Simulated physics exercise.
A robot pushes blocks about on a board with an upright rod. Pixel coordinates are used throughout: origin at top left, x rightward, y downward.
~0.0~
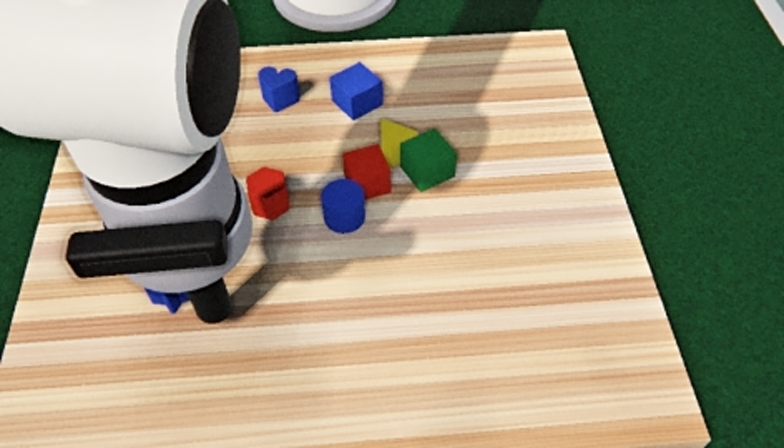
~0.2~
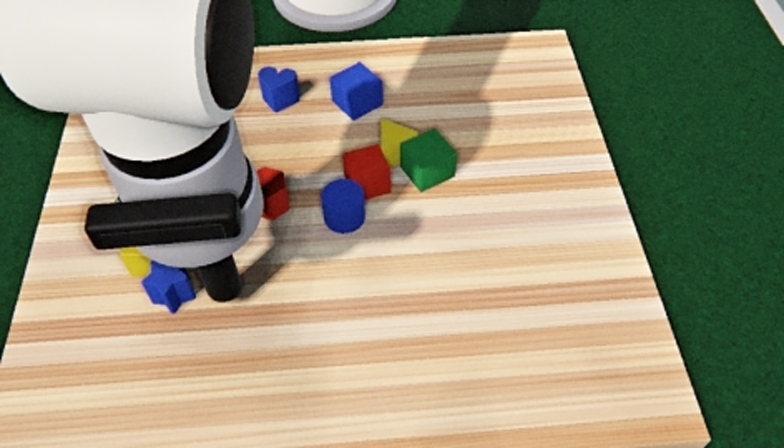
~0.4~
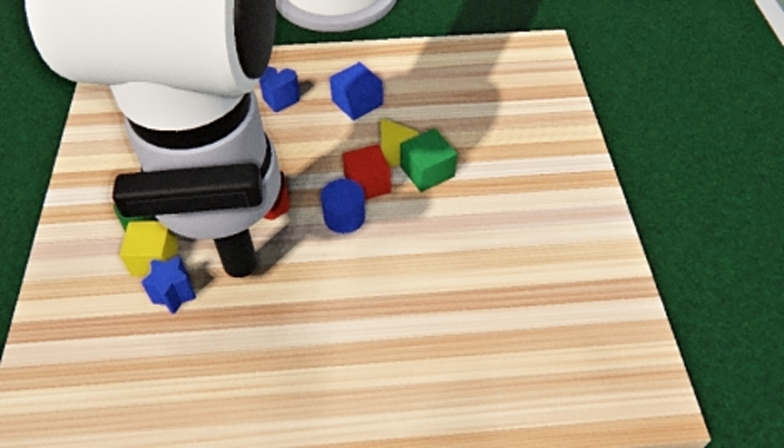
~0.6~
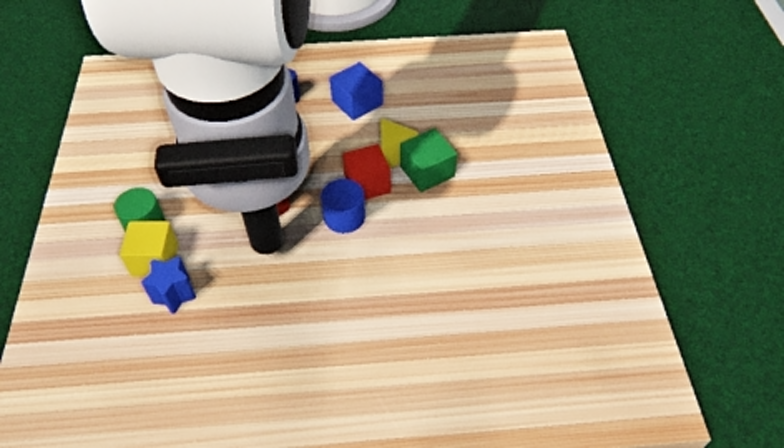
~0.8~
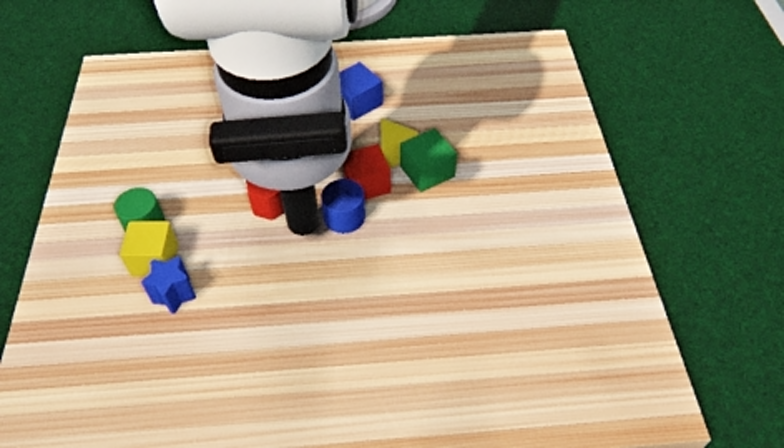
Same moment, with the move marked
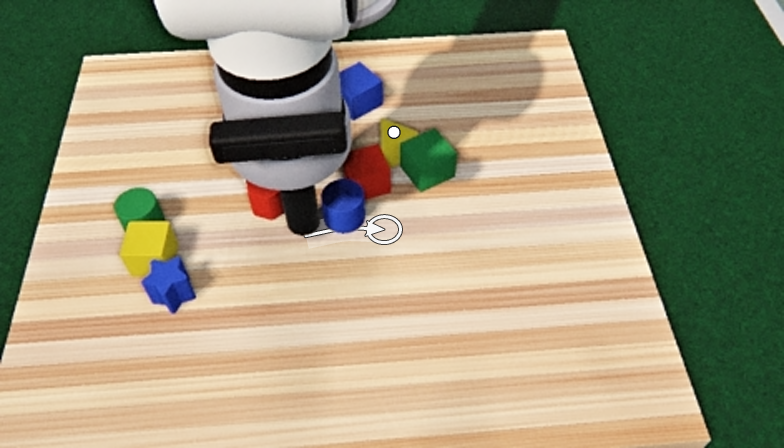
A white and grey robot arm with a black upright rod moves over a striped wooden board on a green surface, seen from above by a still camera. Red, blue, yellow and green blocks sit towards the board's top and left. The rod slides up and right from the left side, uncovering green, yellow and blue blocks, and nears the blue cylinder, while no block visibly shifts.
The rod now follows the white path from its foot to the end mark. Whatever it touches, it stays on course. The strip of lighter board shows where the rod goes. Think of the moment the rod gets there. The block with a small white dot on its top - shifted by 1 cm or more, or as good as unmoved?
It gets moved.
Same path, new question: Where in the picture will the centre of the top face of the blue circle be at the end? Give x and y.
The blue circle ends near (406, 183).
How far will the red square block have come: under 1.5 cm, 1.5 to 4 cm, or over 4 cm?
My prediction: Between 1.5 and 4 cm.
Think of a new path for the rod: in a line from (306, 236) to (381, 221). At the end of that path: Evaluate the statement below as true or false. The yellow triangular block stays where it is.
The statement is incorrect.
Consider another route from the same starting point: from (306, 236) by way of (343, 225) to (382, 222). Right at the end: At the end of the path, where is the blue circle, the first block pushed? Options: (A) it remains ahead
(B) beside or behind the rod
It's A.
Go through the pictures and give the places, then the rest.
Tip of the rod at (215, 310), middles of tops, red six-sided block at (266, 182), blue circle at (342, 194), red square block at (366, 161), yellow triangular block at (394, 132), in the first frame.
Rod at (225, 289), nothing pushed, in the second frame.
Rod at (241, 265), nothing pushed, in the third frame.
Rod at (267, 243), nothing pushed, in the fourth frame.
Rod at (304, 224), red six-sided block partly hidden, blue circle at (342, 194), red square block at (366, 161), yellow triangular block at (394, 132), in the fifth frame.
The line goes from (306, 236) through (345, 228) to (384, 229); the dot is on the yellow triangular block.
On the path given first. Halfway along, rod at (345, 216); blue circle at (376, 188); red square block at (378, 154), turned 40° anticlockwise; yellow triangular block at (398, 126).
At the end, rod at (384, 218); red six-sided block unmoved; blue circle at (406, 183); red square block at (384, 153), turned 70° anticlockwise; yellow triangular block at (398, 125).
